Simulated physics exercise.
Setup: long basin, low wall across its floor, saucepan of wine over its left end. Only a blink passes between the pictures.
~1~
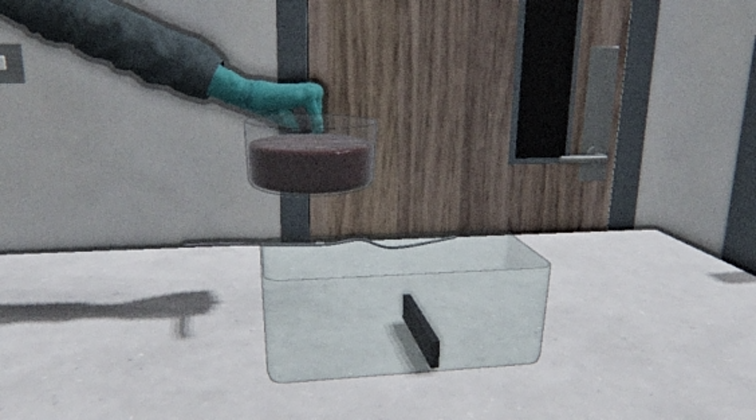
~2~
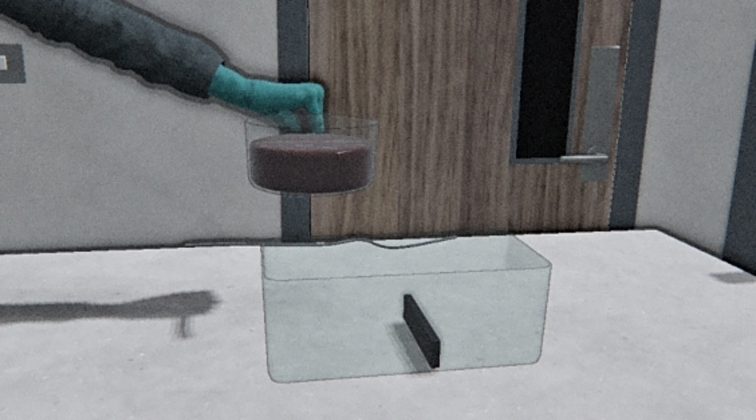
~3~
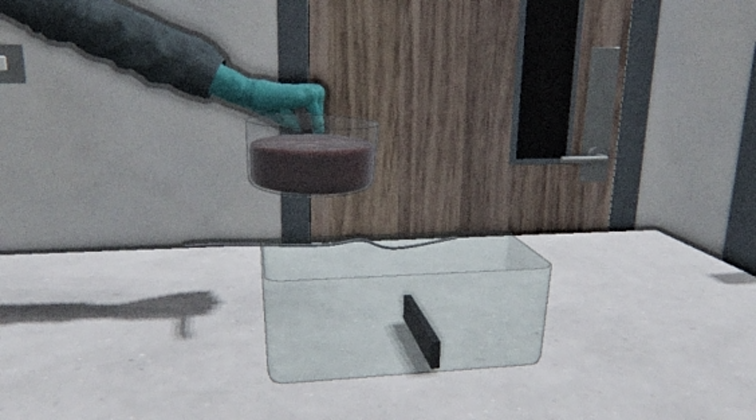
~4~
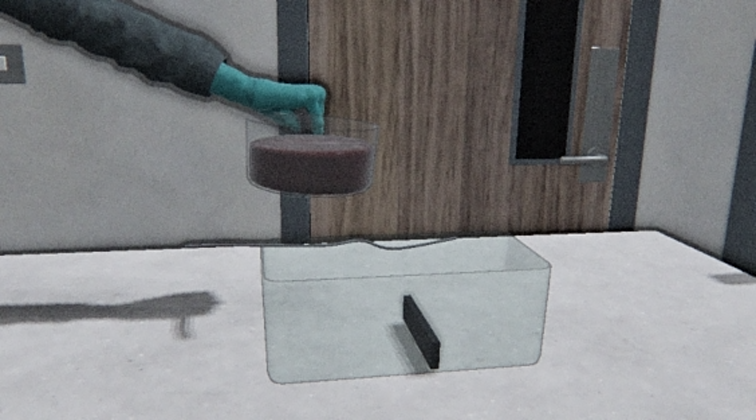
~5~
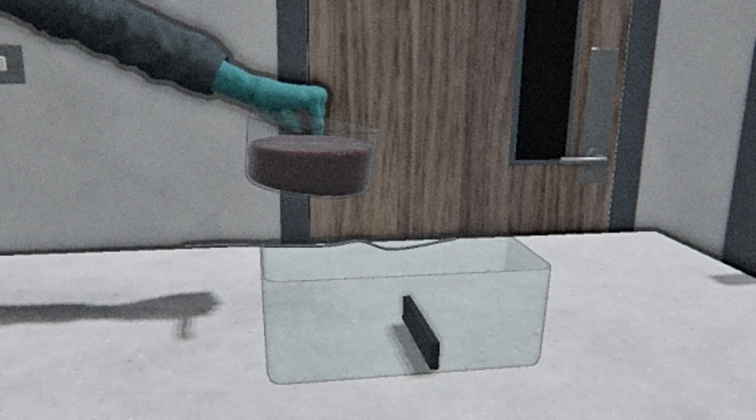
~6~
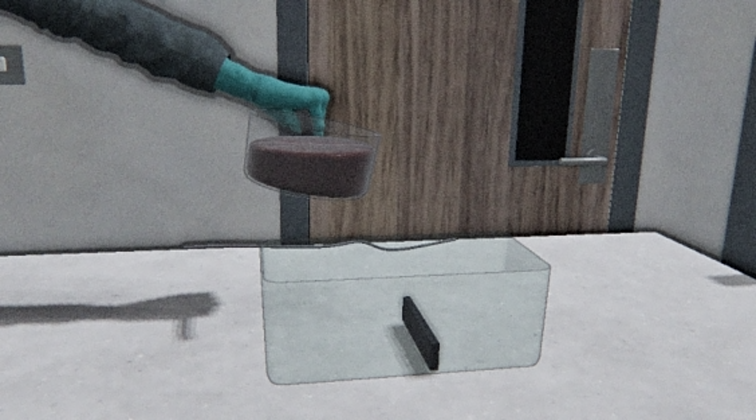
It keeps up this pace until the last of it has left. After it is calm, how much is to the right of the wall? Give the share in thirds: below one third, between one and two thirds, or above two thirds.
The share right of the wall is going to reach a third without passing two thirds.
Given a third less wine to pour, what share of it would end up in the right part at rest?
Close to 20 per cent.
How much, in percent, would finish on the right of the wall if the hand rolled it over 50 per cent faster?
About 35 in a hundred.
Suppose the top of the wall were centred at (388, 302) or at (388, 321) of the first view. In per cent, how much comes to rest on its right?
My guess is some 80 percent the first time and some 80 percent the second.
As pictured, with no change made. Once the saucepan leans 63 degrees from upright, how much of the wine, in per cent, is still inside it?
Remaining fraction: Approx. 70 %.
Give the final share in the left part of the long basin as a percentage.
Some 55 per cent.
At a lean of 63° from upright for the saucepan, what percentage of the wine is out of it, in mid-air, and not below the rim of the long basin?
Close to 25 in a hundred.
A moment on, the tilt is 63° and 68 per cent is still to pour, 4 is left of the wall and 1 right of it.
Next, the tilt is 94° and 17 per cent is still to pour, 27 is left of the wall and 45 right of it.
Then the tilt is 98° and 3 per cent is still to pour, 49 is left of the wall and 46 right of it.
Later the tilt is 98° and 0 per cent is still to pour, 53 is left of the wall and 46 right of it.
Finally, 53 per cent lies left of the wall, 46 right of it and 0 outside.
